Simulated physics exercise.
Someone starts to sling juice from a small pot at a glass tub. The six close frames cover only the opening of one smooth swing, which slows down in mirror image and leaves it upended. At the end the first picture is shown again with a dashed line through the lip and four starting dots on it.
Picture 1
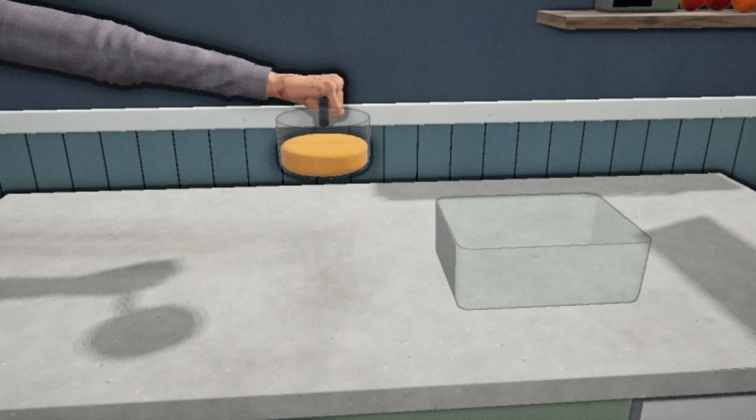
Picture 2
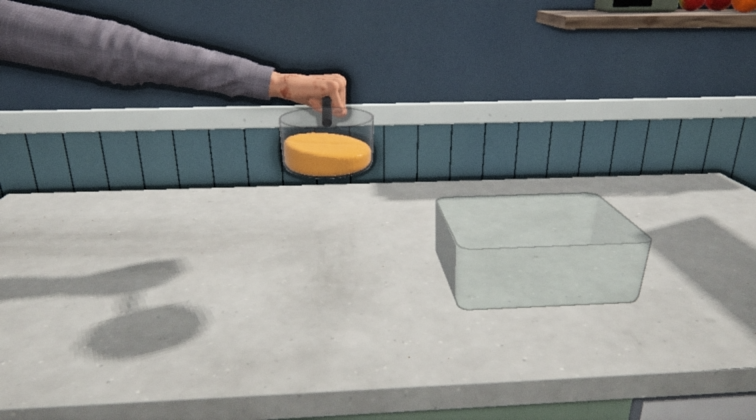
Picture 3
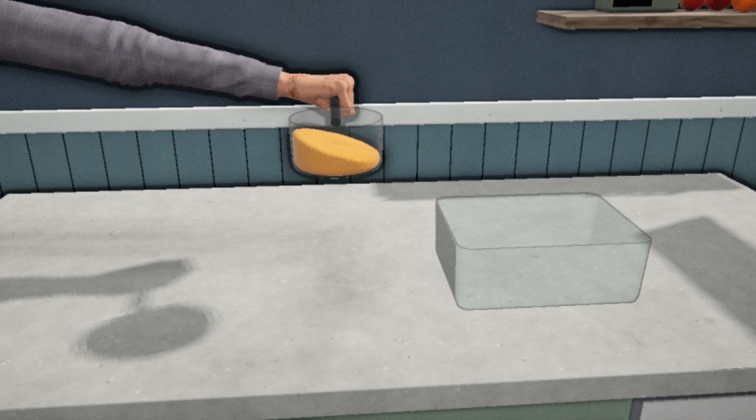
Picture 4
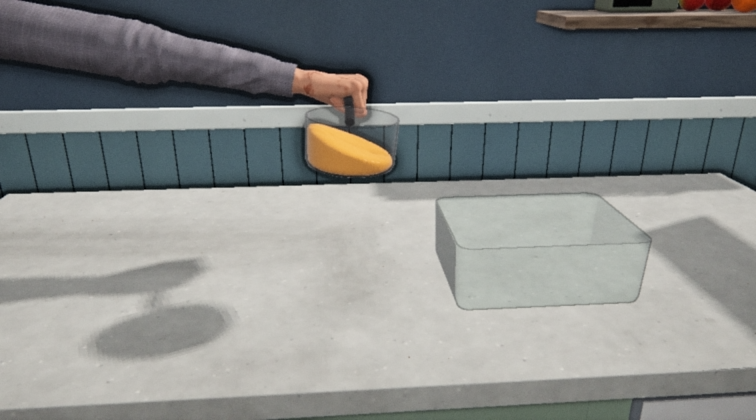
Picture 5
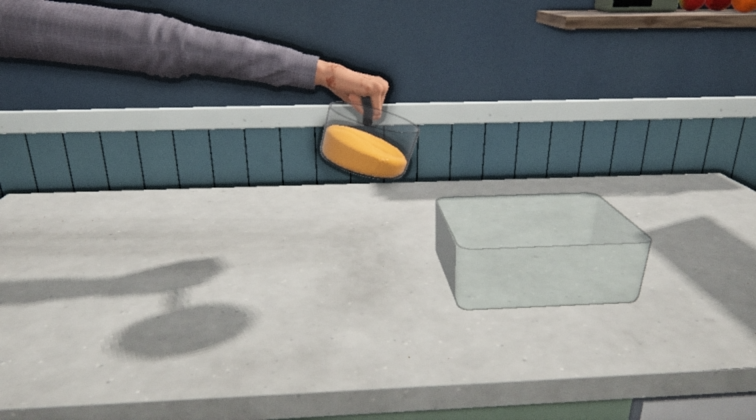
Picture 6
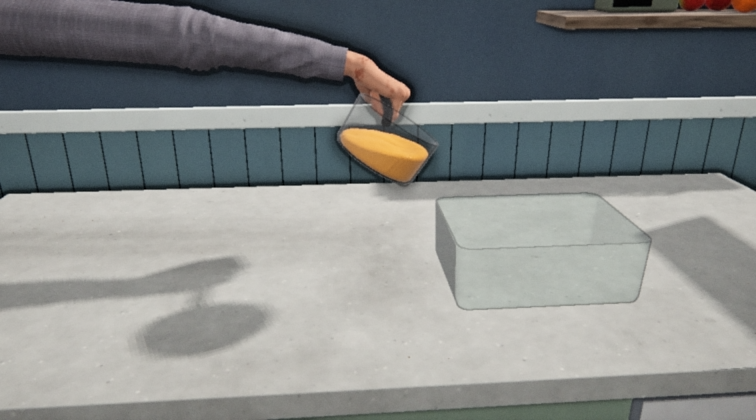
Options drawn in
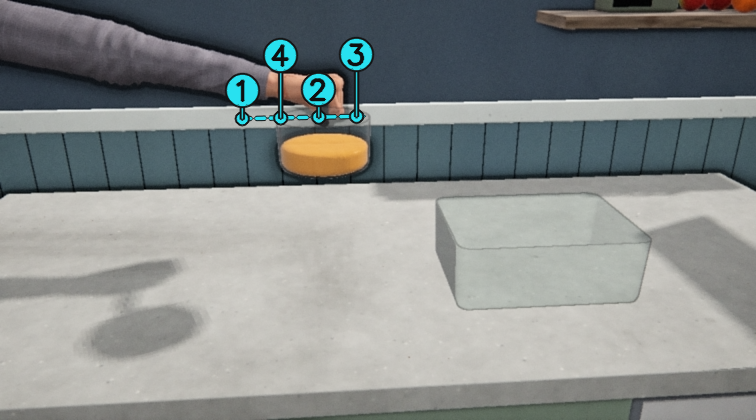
In this clip, a hand holds a clear pot of orange liquid above a counter and moves it right toward an empty glass tub, the liquid sloshing inside as the pot tilts increasingly to the right.
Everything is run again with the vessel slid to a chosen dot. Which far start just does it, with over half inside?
It is 2.
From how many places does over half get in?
Two.
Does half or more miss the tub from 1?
Yes, that goes wrong.
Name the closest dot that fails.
It is 4.
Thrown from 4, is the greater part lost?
Yes, that goes wrong.
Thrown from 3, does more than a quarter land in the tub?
Yes, clearly.
On the marked copy, 1 at (242, 118); 2 at (318, 117); 3 at (356, 116); 4 at (280, 117).
If 1 is chosen, about 0 % lands in the tub, 99 % falls short.
If 2 is chosen, about 72 % lands in the tub, 21 % falls short and 7 % goes beside or beyond.
If 3 is chosen, about 84 % lands in the tub, 7 % falls short and 8 % goes beside or beyond.
If 4 is chosen, about 23 % lands in the tub, 74 % falls short.
